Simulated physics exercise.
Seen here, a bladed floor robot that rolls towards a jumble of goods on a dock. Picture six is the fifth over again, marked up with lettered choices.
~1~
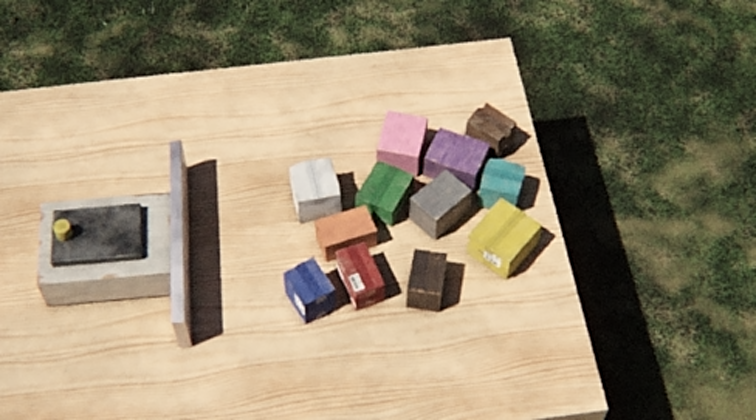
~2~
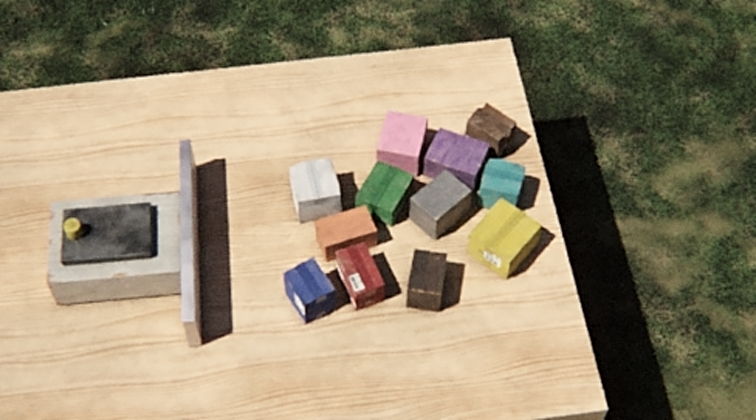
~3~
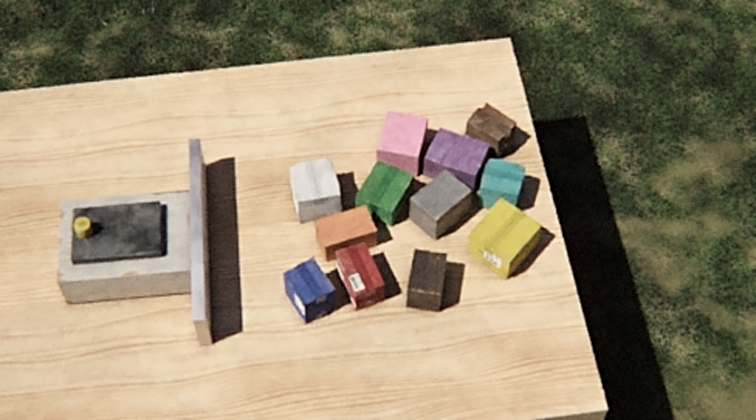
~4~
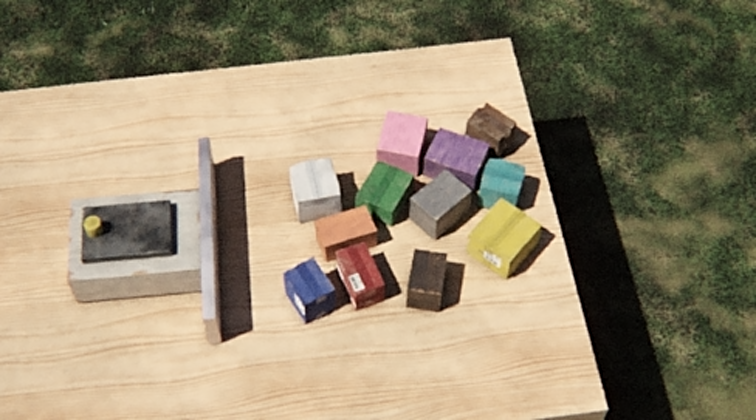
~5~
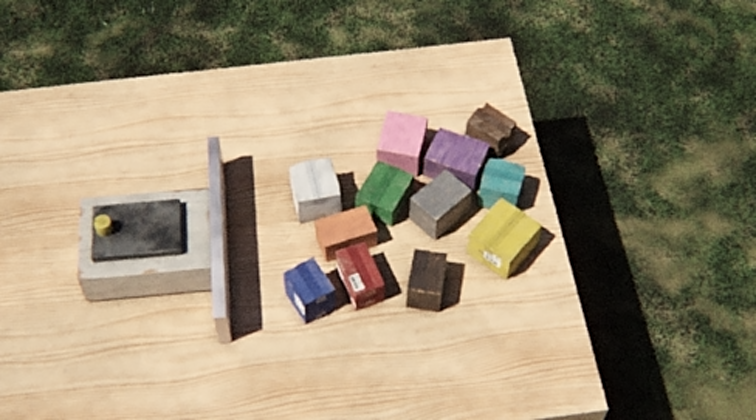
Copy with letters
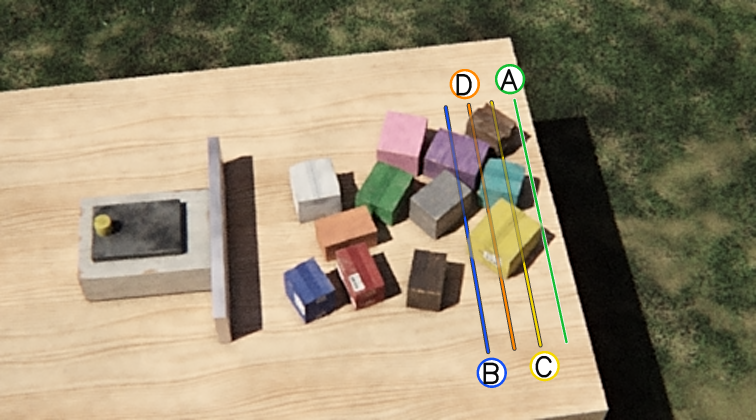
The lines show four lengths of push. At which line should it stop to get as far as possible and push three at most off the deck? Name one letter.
The farthest such stop is B.
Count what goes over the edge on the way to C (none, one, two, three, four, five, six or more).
Six or more.
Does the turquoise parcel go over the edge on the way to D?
Yes.
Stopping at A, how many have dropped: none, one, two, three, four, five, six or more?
In all, six or more.
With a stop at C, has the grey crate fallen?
By then, yes.
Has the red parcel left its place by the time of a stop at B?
By then, yes.
On the marked copy, A at (539, 213); B at (465, 221); C at (514, 216); D at (490, 218).
Following B. Soon after the start, robot (235, 218); blue box (339, 295); red parcel (371, 275).
Later, robot (325, 208); turquoise parcel (524, 188); yellow parcel (535, 241).
In the end, robot (393, 200); turquoise parcel over the edge; yellow parcel over the edge; two fallen.
As for the rest, A drops eleven; C drops eight; D drops seven.
